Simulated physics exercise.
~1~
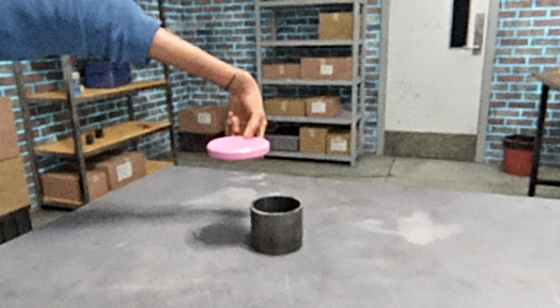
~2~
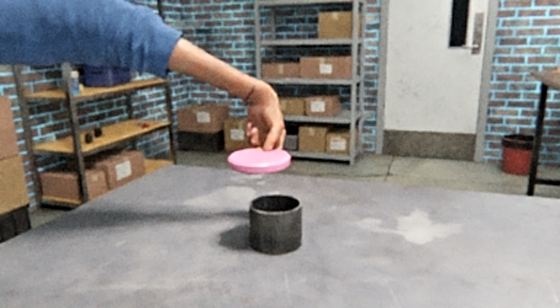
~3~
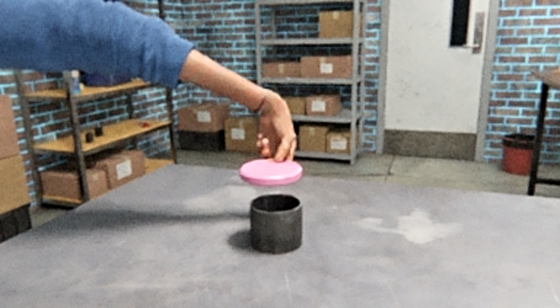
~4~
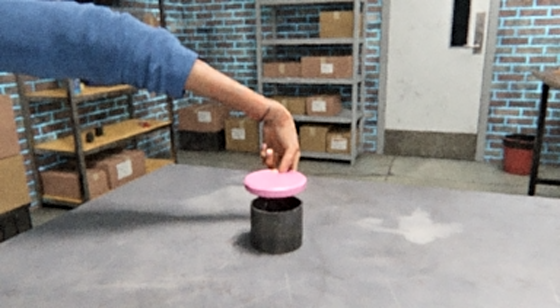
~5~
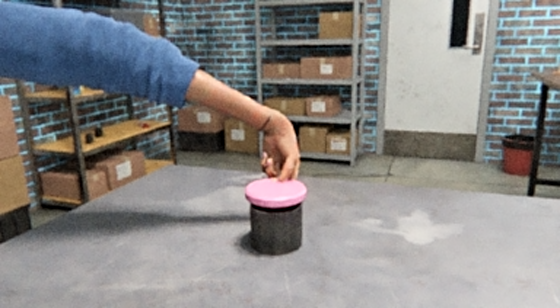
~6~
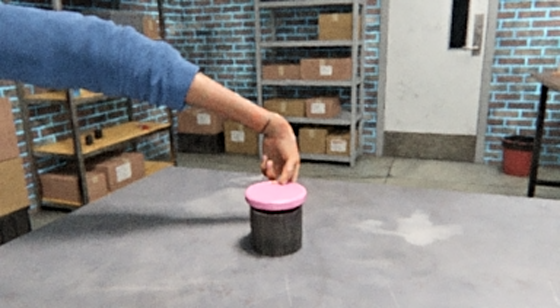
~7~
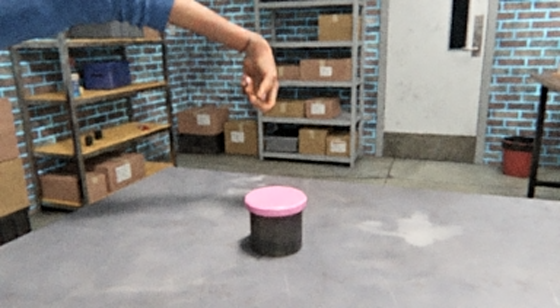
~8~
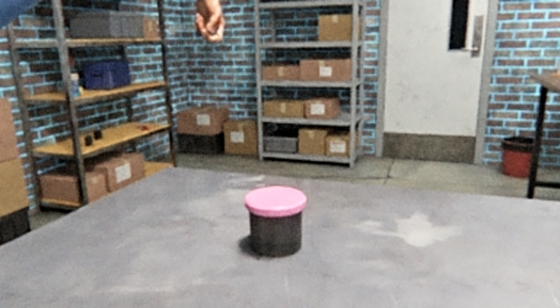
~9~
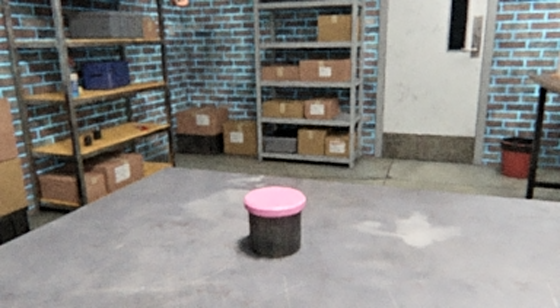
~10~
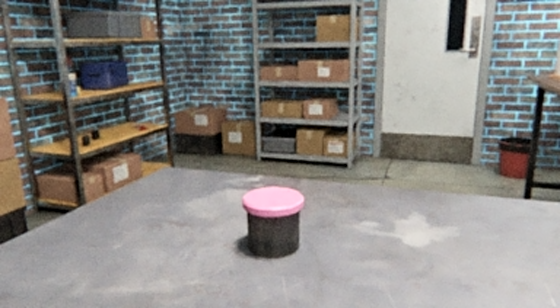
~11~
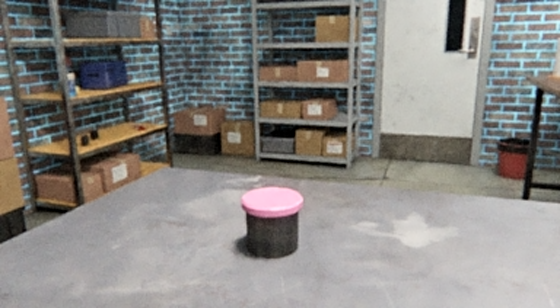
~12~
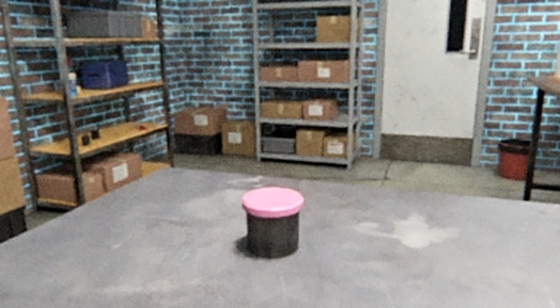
A bright pink disc, like a coaster, is held by a hand in a blue sleeve above an open black cylindrical container on a grey table. The slightly swaying view looks across the tabletop toward a storage room with blue-grey brick walls, shelves of cardboard boxes, a pale door and a red bin. Reaching in from the left, the hand carries the disc right and down until it is over the opening, then lowers it onto the rim. The fingers let go, and the arm withdraws up and to the left. The disc stays resting flat on the rim, covering the container like a lid.
